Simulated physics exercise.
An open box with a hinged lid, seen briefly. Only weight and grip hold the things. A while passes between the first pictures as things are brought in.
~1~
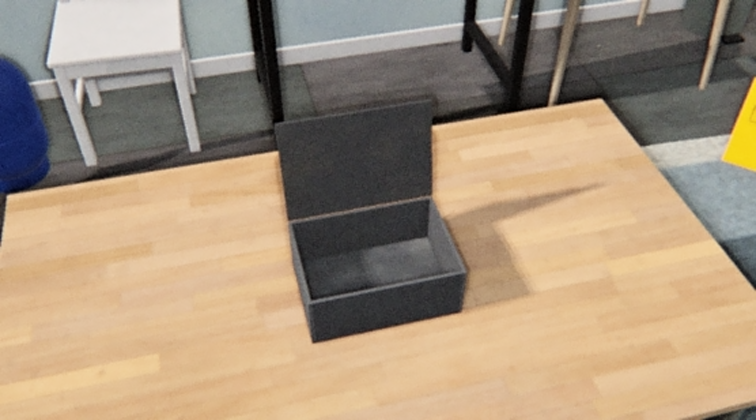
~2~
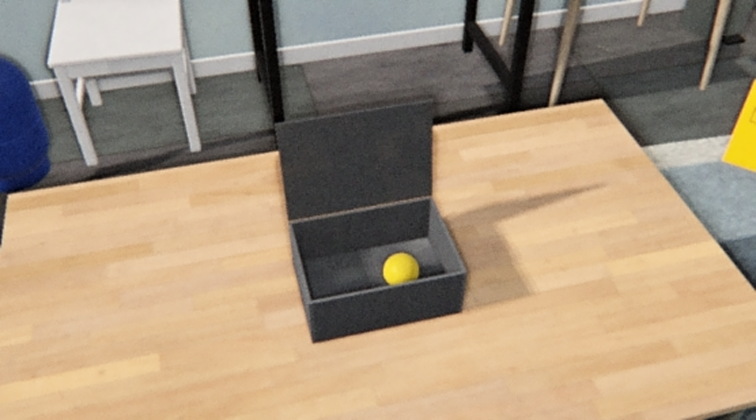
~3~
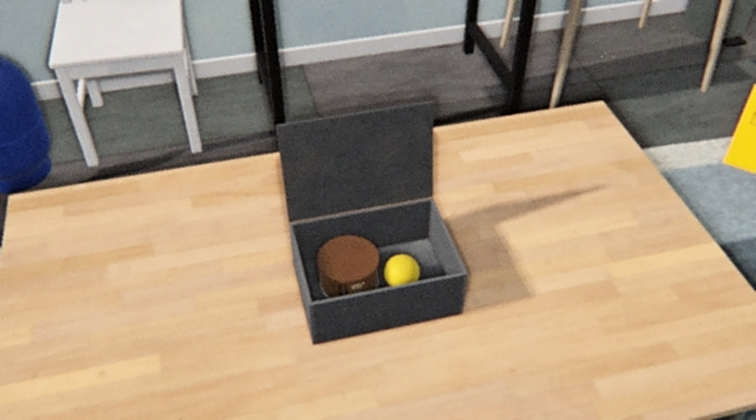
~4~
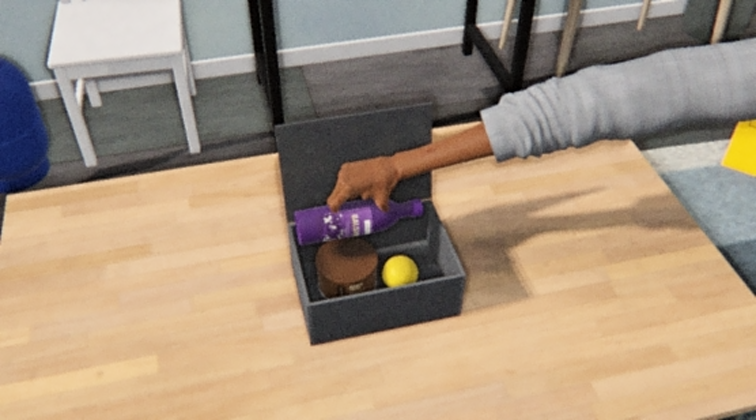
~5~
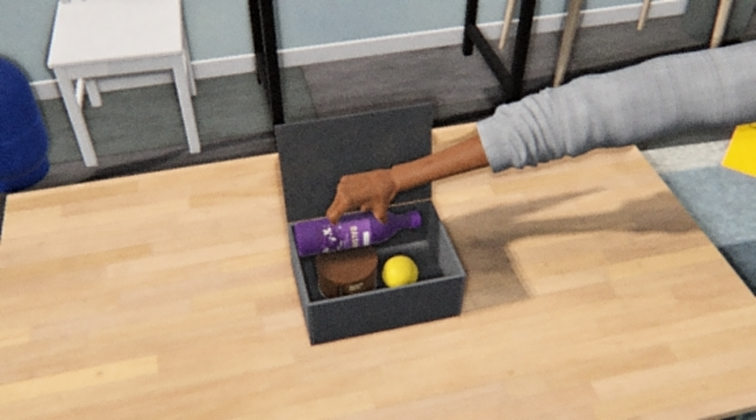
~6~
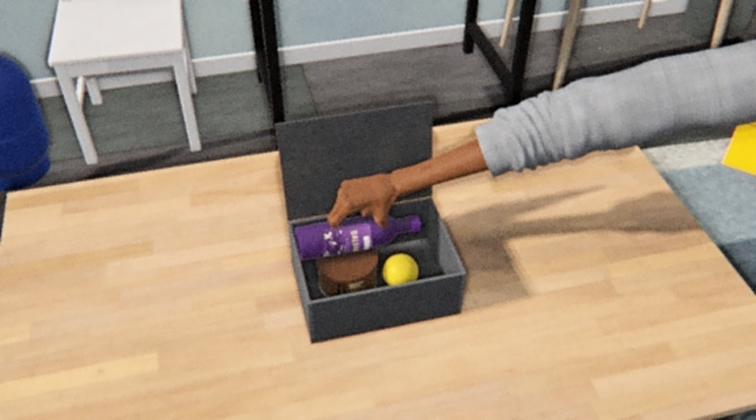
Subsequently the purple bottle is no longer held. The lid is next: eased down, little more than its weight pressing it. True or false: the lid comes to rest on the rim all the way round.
False, it is held up.
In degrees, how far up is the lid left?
Near 35°.
Then, 1.10 s later than the last frame, lid starting down.
Then, 1.50 s later than the last frame, lid 66° above the rim.
Then, 1.90 s later than the last frame, lid 39° above the rim.
When it is over, lid 33° above the rim; all 3 as before. End places, in pixels of the last picture, purple bottle near (358, 231).
